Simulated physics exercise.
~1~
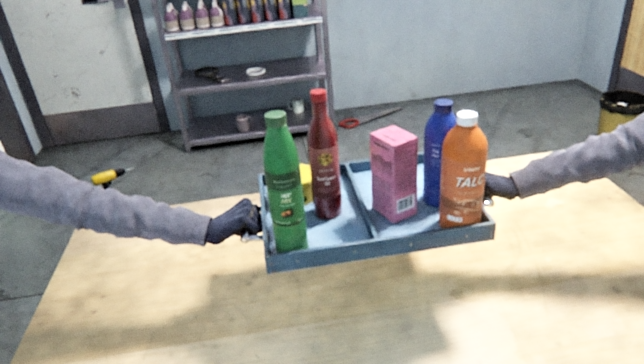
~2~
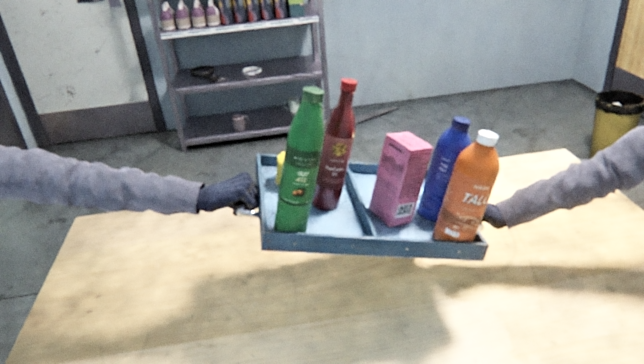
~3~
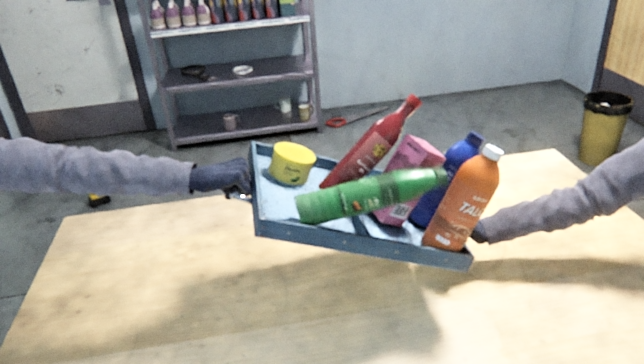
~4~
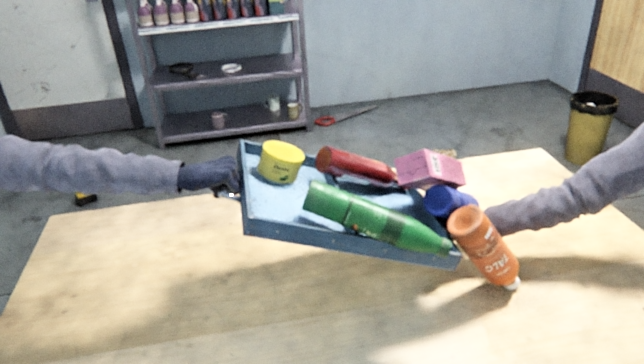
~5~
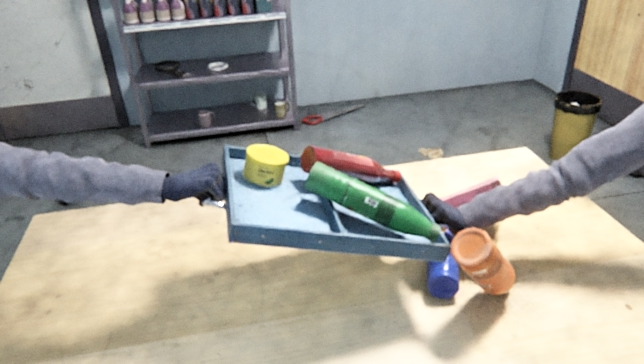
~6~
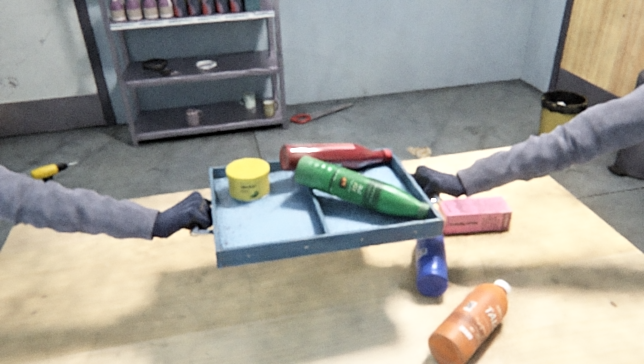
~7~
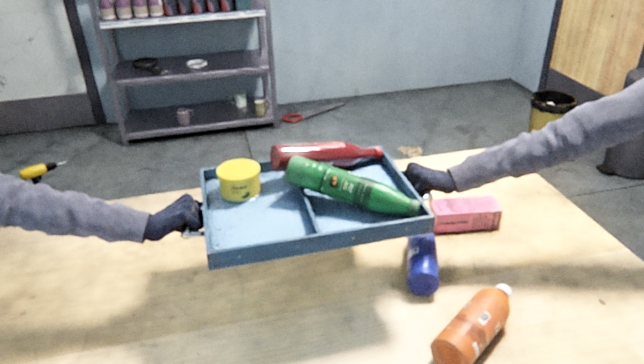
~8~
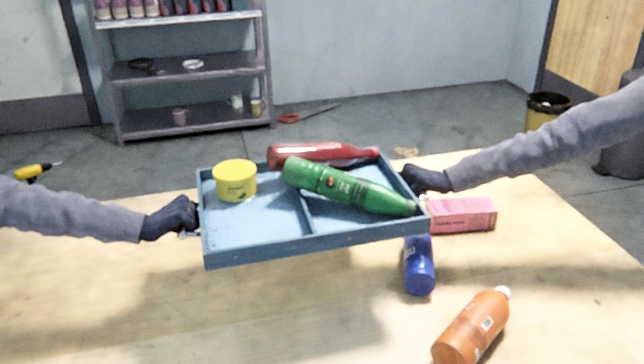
A blue tray held by two gloved hands tips down to the right, toppling its bottles and pink carton, then levels again; the blue bottle, orange bottle and carton end lying on the table, while the green and red bottles lie on the tray beside the upright yellow tub.
